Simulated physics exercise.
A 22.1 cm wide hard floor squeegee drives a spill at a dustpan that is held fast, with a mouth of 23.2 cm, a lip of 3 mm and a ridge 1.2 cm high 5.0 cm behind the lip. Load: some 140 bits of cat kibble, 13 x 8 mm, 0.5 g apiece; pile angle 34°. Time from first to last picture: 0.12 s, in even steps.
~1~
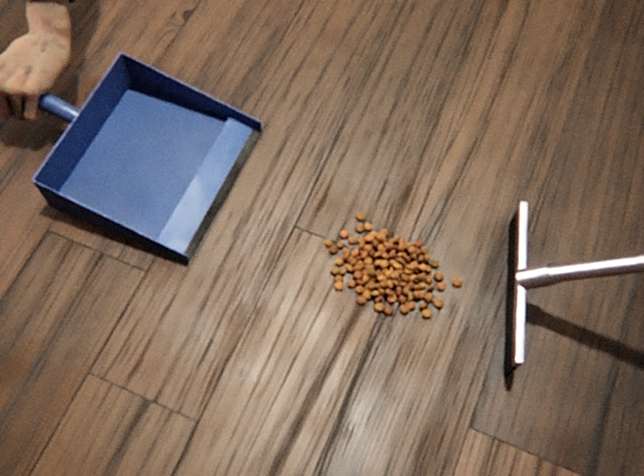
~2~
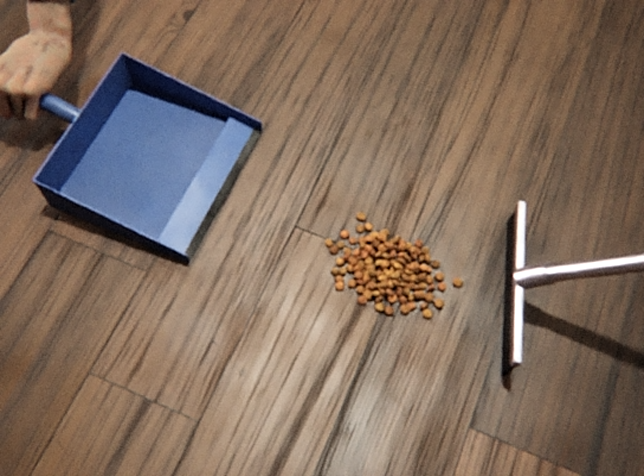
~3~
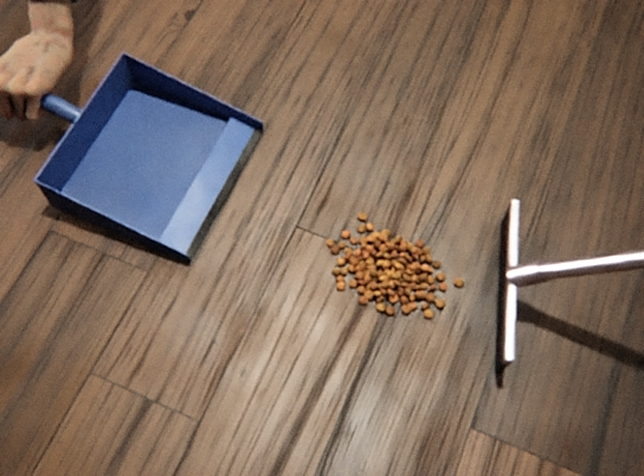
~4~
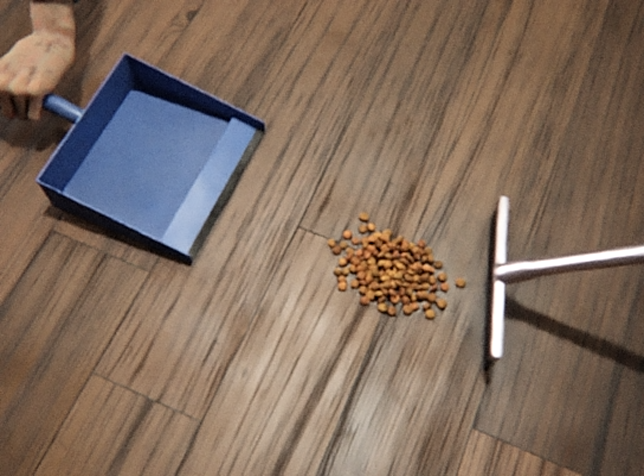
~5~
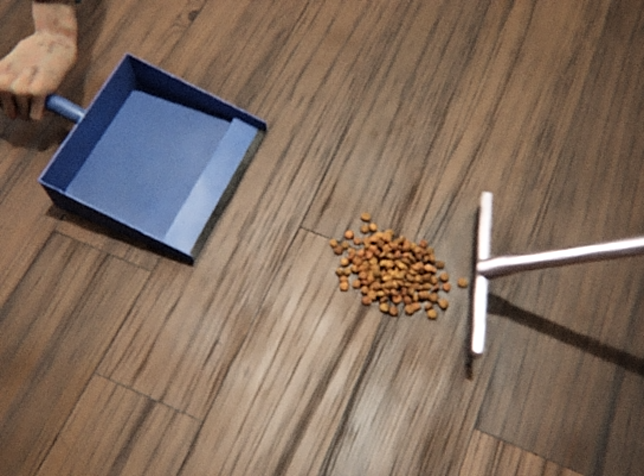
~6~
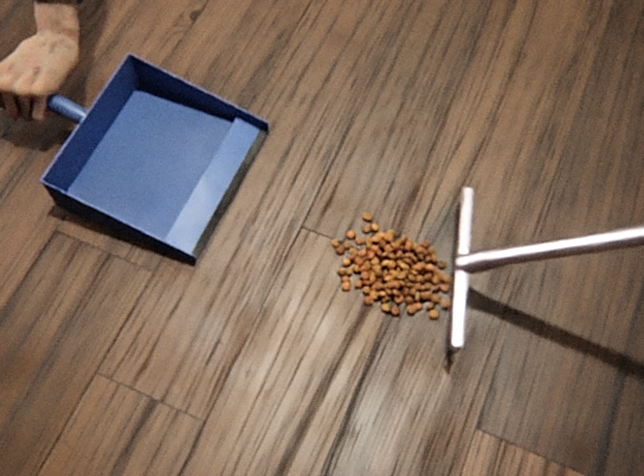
On a dark wood-plank floor, a hand holds a blue dustpan still at the upper left while a squeegee slides leftward from the right, reaching the edge of a small pile of brown kibble and nudging a few pieces.
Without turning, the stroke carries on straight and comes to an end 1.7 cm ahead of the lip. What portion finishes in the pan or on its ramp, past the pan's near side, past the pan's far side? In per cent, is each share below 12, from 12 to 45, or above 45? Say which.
Pan: An intermediate share; near side: An intermediate share; far side: A minor share.
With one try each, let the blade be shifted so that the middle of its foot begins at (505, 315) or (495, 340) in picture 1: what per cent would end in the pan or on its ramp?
Some 35 and 35 per cent.
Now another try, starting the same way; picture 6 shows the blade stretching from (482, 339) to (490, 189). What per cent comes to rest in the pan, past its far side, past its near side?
Pan 5; far 0; near 5.
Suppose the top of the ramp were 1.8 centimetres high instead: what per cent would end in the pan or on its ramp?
35 %.
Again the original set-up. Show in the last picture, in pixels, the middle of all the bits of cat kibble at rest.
Somewhere near (206, 236) in the last picture.
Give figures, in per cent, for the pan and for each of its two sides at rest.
The pan ends at 35 per cent, the near side at 25 per cent and the far side at 0 per cent.
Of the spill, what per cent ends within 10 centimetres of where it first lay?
I'd estimate roughly 0 per cent.
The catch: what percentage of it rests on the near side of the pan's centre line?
Around 80 percent.
Then, 0.13 s after the last picture, middle of the blade 18 cm from the lip; 0 % over the lip, far side 0 %, near side 5 %.
Then, 0.22 s after the last picture, middle of the blade 8 cm from the lip; 0 % over the lip, far side 0 %, near side 15 %.
Then, 0.45 s after the last picture, middle of the blade 4 cm from the lip; 35 % over the lip, far side 0 %, near side 25 %.
In the end, pan 35 %, near side 25 %, far side 0 %, in front of the lip or behind the blade 40 %.
